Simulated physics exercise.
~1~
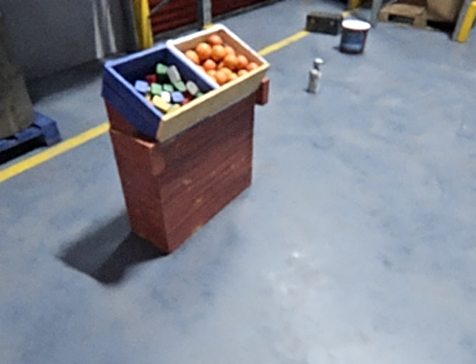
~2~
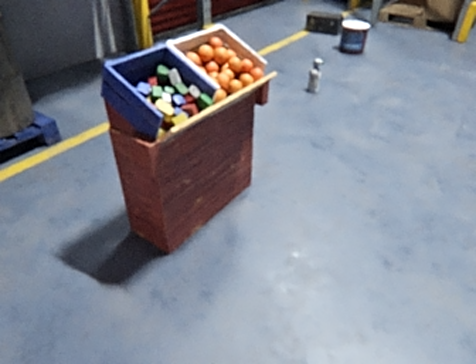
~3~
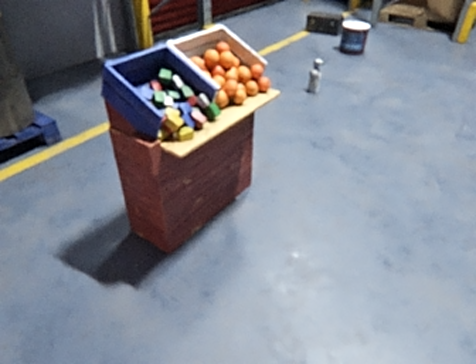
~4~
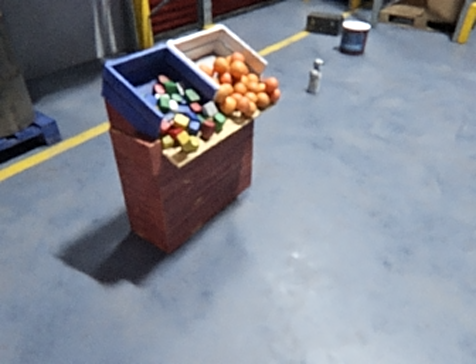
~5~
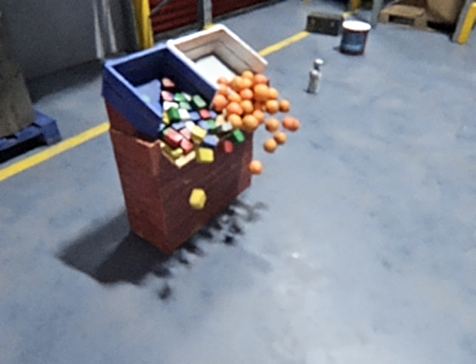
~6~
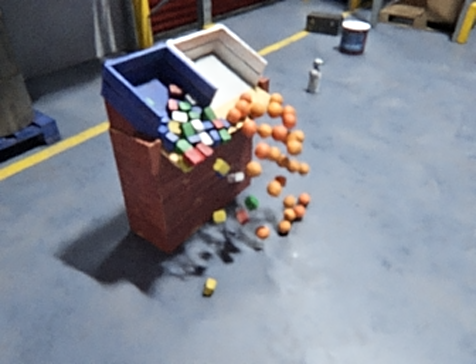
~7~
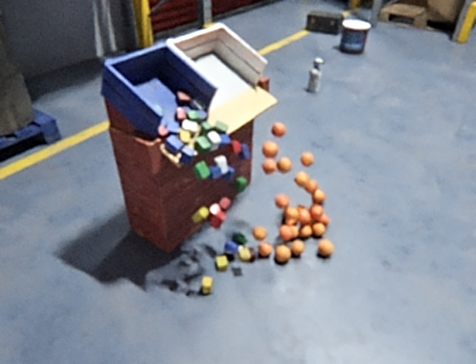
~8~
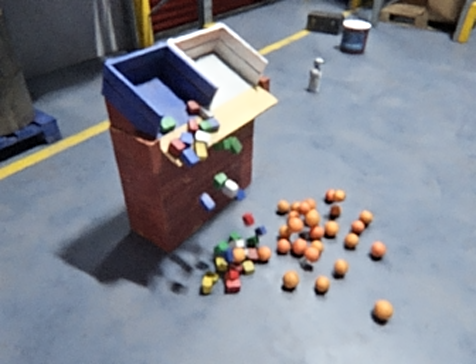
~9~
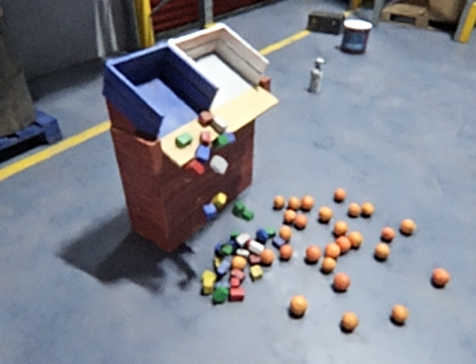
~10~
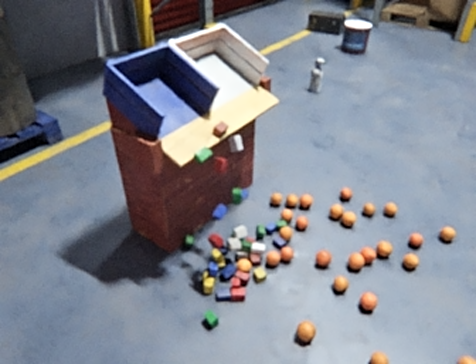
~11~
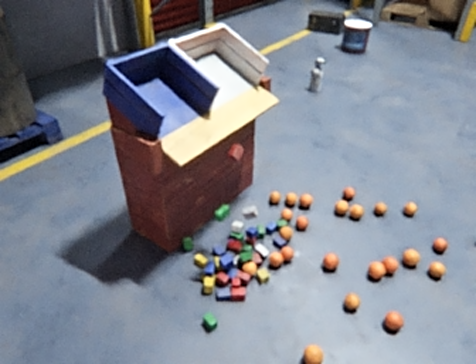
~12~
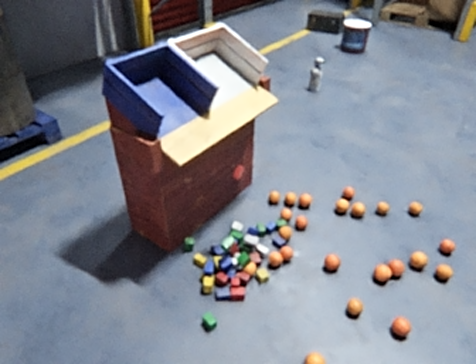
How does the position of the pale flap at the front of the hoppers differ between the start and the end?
At the start the flap leans up against the front of the hoppers, holding the contents in. By the end it is lying over on its side, folded down and outward from its bottom edge.
